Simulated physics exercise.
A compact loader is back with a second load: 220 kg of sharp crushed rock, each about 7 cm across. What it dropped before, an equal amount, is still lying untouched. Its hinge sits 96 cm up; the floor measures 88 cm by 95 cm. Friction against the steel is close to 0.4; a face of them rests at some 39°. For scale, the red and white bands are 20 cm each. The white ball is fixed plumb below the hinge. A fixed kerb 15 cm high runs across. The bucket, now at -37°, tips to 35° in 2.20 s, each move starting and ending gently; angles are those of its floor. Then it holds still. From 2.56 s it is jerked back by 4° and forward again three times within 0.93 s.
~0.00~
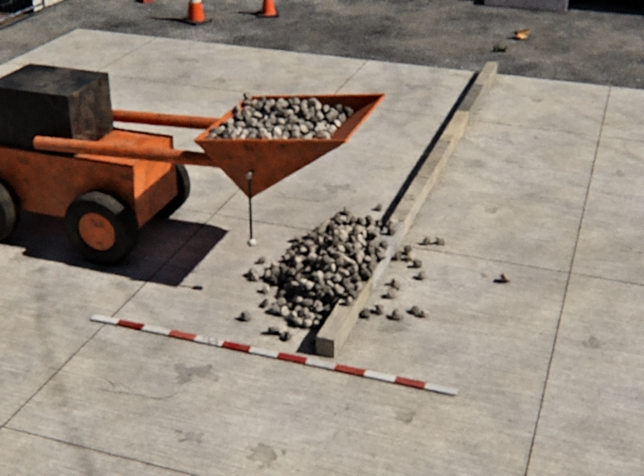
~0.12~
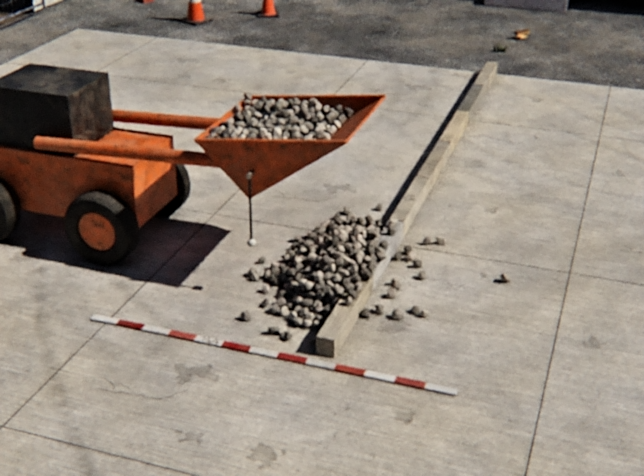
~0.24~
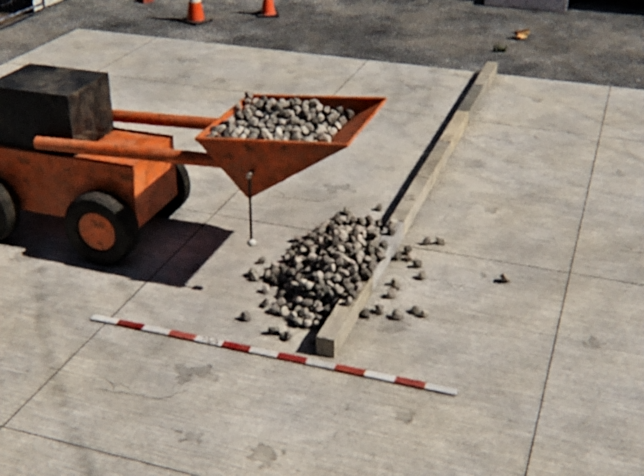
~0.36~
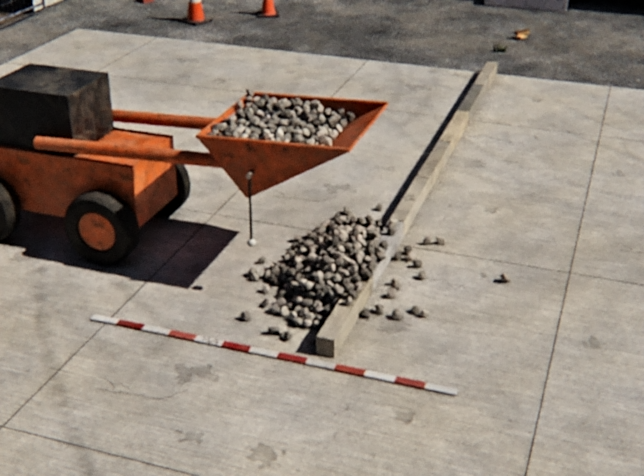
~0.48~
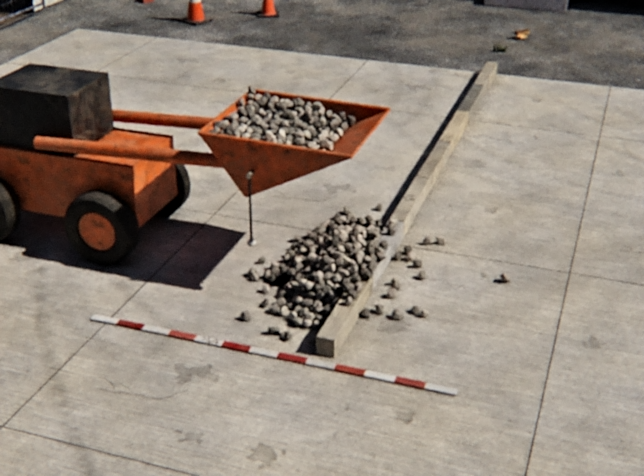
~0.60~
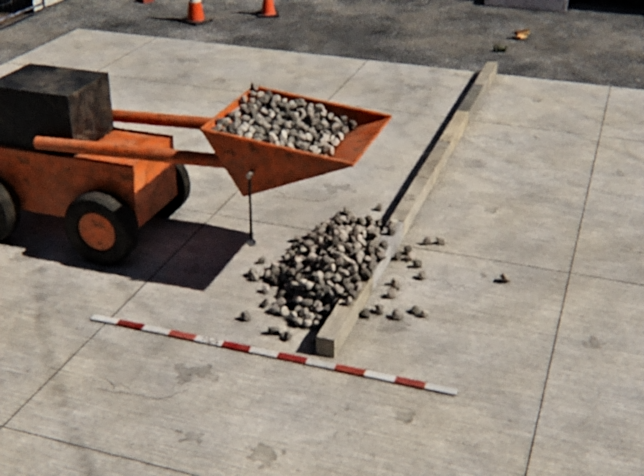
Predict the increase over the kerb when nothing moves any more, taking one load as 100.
Roughly 73 per cent of a load more.
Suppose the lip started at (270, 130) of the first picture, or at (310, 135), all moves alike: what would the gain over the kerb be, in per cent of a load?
First some 0, then 15 per cent.
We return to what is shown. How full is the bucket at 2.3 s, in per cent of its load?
About 55 per cent.
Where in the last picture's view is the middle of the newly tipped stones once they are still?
Their middle is at about (398, 272).
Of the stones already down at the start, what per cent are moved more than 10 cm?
About 0 per cent.
After 1.6 s the floor is at 24°; in per cent of one load, 100 in the bucket, 97 on this side of the kerb, 3 over the kerb; the foremost stones are at (432, 278).
After 2.3 s the floor is at 35°; in per cent of one load, 55 in the bucket, 129 on this side of the kerb, 16 over the kerb; the foremost stones are at (428, 300).
After 3.9 s the floor is at 35°; in per cent of one load, 0 in the bucket, 124 on this side of the kerb, 76 over the kerb; the foremost stones are at (497, 303).
After 6.4 s the floor is at 35°; in per cent of one load, 0 in the bucket, 124 on this side of the kerb, 76 over the kerb; the foremost stones are at (497, 303). Net gain over the kerb, 73.
